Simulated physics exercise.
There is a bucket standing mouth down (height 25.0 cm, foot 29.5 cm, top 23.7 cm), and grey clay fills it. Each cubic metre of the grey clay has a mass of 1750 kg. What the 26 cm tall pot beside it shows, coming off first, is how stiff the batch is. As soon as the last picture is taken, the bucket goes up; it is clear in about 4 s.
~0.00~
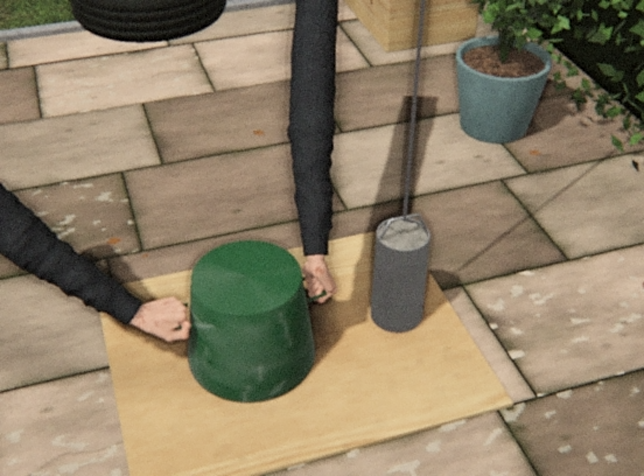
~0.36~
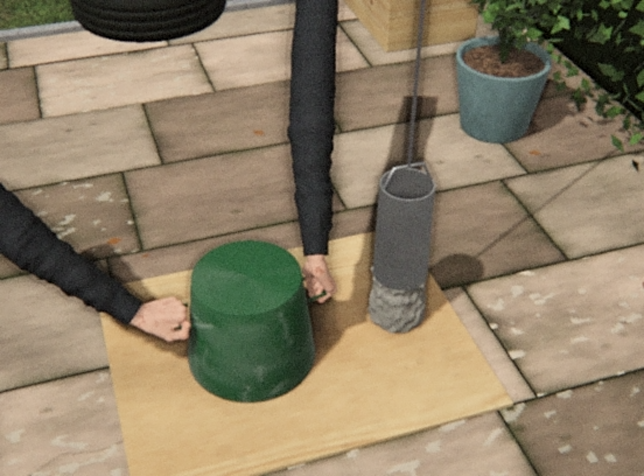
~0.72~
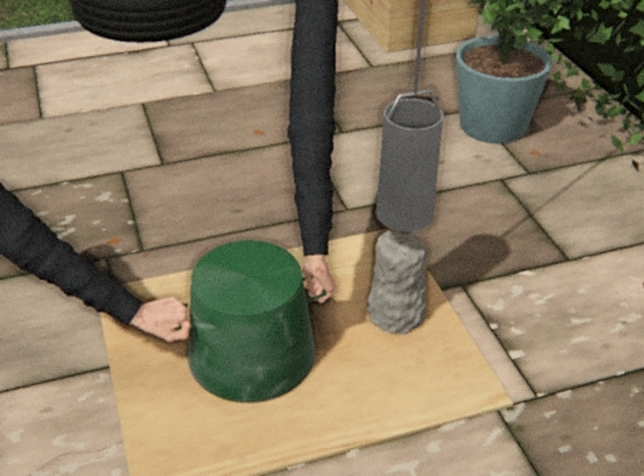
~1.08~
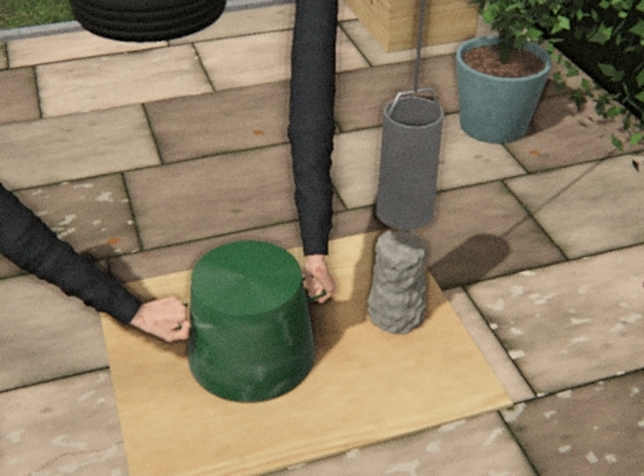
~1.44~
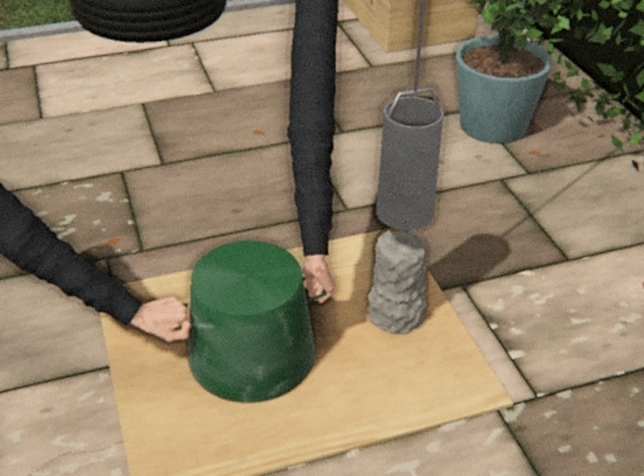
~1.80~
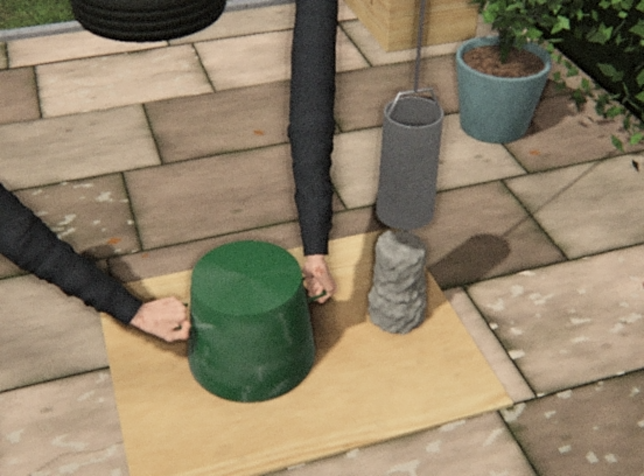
Two hands gripping an upturned green bucket on a board while a grey cylinder beside it rises, uncovering a lumpy grey column.
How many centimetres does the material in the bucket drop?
About 0 cm.
After 2.8 s, the bucket is up 5.9 cm; the grey clay has come down 0.2 cm to 25 cm and is 30 cm wide.
After 3.8 s, the bucket is up 16 cm; the grey clay has come down 0.2 cm to 25 cm and is 30 cm wide.
After 4.8 s, the bucket is up 25 cm; the grey clay has come down 0.3 cm to 25 cm and is 30 cm wide.
After 6.0 s, the bucket is clear; the grey clay has come down 0.3 cm to 25 cm and is 30 cm wide.
After 6.5 s, at rest, the bucket is clear; the grey clay has come down 0.3 cm to 25 cm and is 30 cm wide.
